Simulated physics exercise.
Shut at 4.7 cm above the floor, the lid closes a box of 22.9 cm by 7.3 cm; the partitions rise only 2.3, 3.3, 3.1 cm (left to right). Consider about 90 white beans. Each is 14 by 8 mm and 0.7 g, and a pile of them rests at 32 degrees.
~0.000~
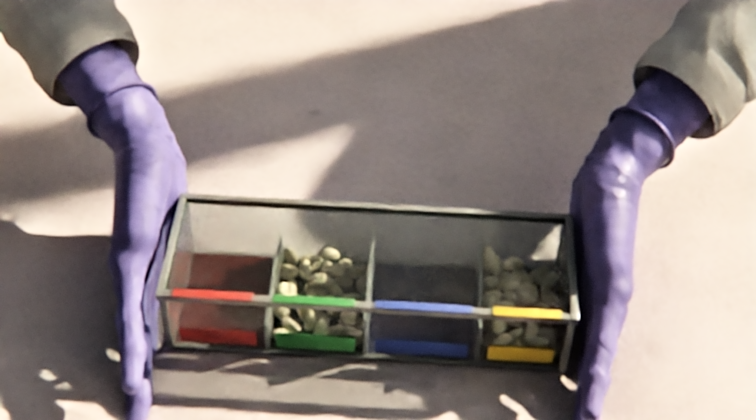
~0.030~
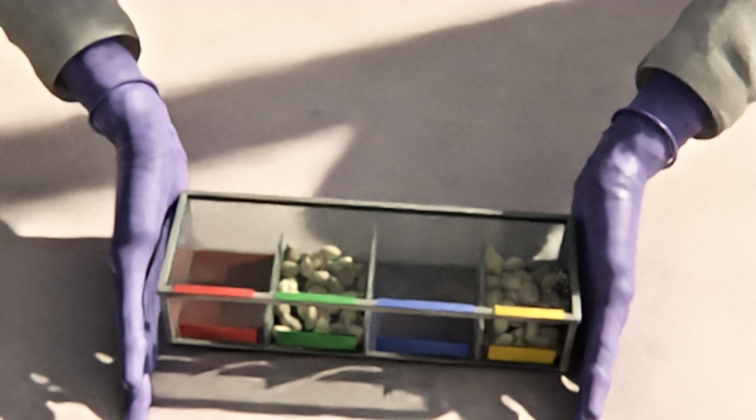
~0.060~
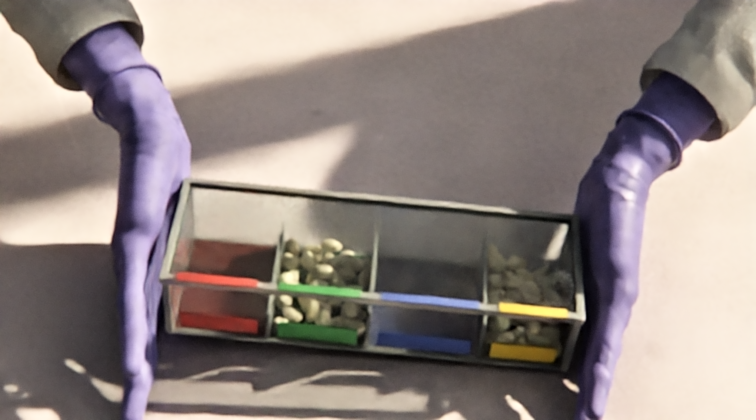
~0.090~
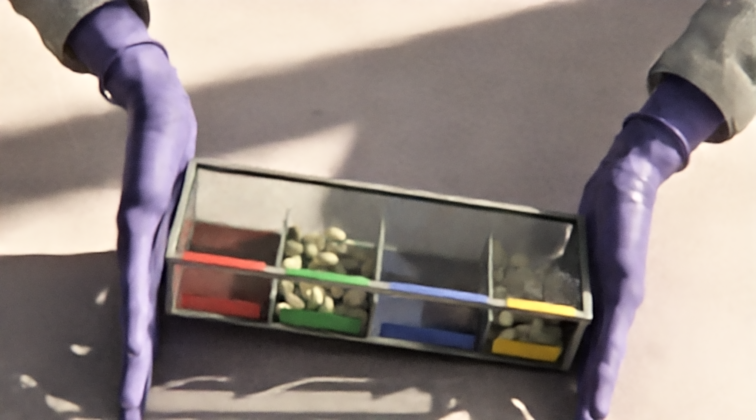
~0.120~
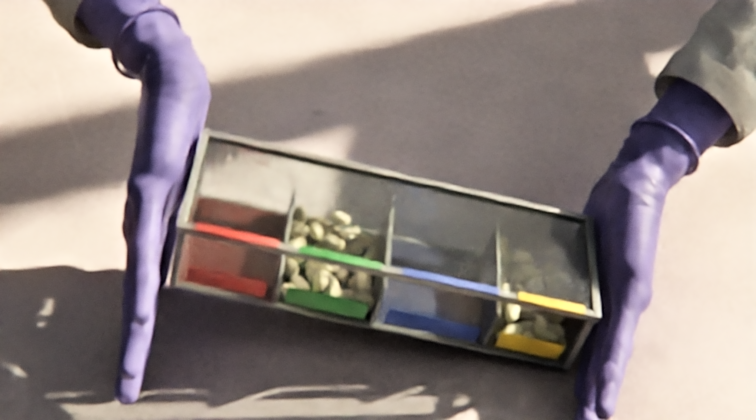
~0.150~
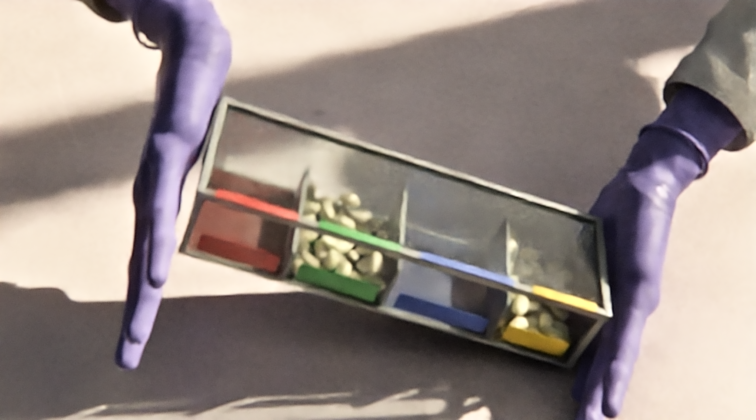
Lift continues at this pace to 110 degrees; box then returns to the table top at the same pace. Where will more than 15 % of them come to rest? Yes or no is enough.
Red compartment, no; blue compartment, no; green compartment, yes; yellow compartment, yes.
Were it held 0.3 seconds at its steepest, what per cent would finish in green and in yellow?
Green keeps 30% and yellow keeps 65%.
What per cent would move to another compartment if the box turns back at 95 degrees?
I'd estimate around 15 per cent.
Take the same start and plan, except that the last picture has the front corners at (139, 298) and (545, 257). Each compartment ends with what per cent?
Each compartment ends like this: Red 50 per cent, blue 0 per cent, green 0 per cent, yellow 45 per cent.
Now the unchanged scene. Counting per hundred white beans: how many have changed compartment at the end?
Near 15 per cent, all told.
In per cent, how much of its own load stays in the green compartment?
Some 70 percent.
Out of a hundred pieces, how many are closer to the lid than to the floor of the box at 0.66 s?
70 per cent, give or take.
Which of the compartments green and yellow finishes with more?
More ends up in the yellow one.
After 0.66 s, tilt 110 degrees; blue 5 %, green 40 %, yellow 55 %.
Then, at 0.99 s, tilt 48 degrees; blue 5 %, green 30 %, yellow 65 %.
After 1.43 s, tilt 0 degrees; blue 5 %, green 30 %, yellow 65 %.
In the end, at 1.9 s, red 0 %, blue 5 %, green 30 %, yellow 65 %.
